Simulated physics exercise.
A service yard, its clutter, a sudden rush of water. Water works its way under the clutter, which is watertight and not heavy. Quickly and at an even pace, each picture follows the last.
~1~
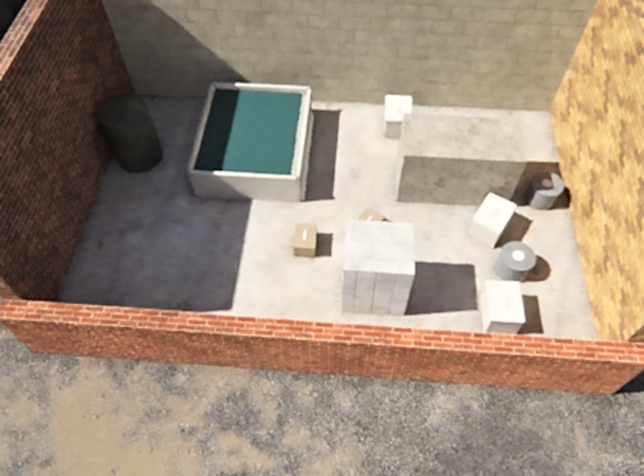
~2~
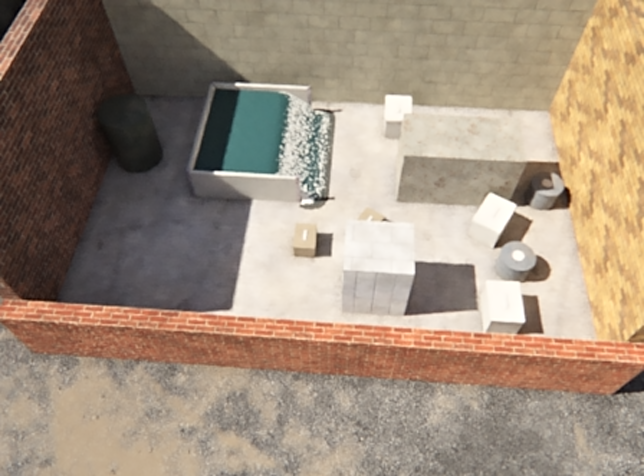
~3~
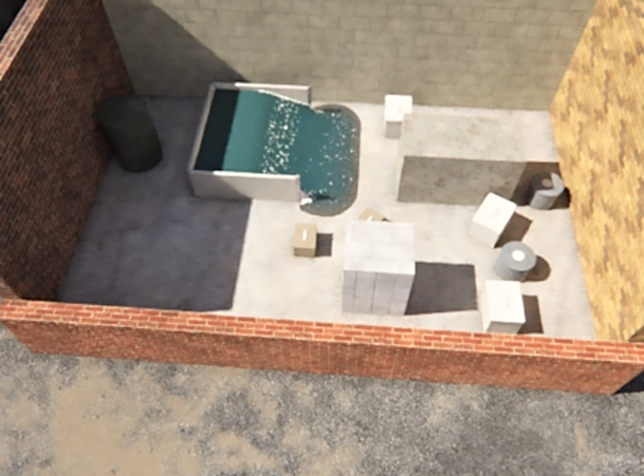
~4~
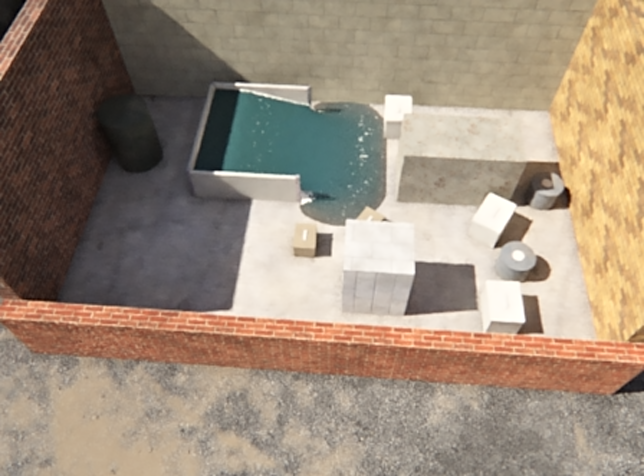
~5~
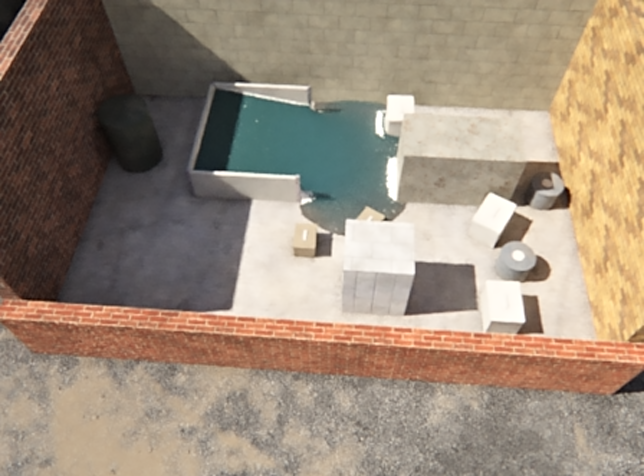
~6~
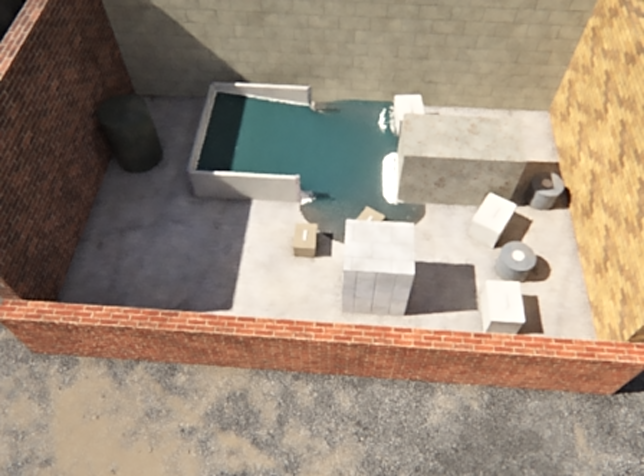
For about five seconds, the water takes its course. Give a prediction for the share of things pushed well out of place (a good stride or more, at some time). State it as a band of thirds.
The portion moved well away reaches the top third.
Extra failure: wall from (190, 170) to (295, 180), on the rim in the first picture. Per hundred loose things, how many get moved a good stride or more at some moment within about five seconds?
That works out to some 40 %.
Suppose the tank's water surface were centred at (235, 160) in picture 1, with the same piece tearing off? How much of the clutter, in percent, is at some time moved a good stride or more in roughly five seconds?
About 90 per cent.
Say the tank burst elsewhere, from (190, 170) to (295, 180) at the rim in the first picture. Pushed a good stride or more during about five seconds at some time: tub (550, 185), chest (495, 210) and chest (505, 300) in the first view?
Taking them in order, short of it, short of it, covered the distance.
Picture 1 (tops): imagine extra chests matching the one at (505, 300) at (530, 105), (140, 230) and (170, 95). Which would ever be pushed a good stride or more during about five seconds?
Per listing: Cleared out, largely stays, largely stays.
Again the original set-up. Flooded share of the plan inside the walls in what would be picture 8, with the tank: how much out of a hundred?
Close to 30 %.
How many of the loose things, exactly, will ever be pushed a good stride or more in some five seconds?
I make it 6.
A moment on, 1 of 7 are well off their spots; 0 afloat.
Next, 2 of 7 are well off their spots; 2 afloat.
Later, 6 of 7 are well off their spots; 5 afloat.
In the end, 6 of 7 are well off their spots, and 6 have been at some point; 5 afloat.
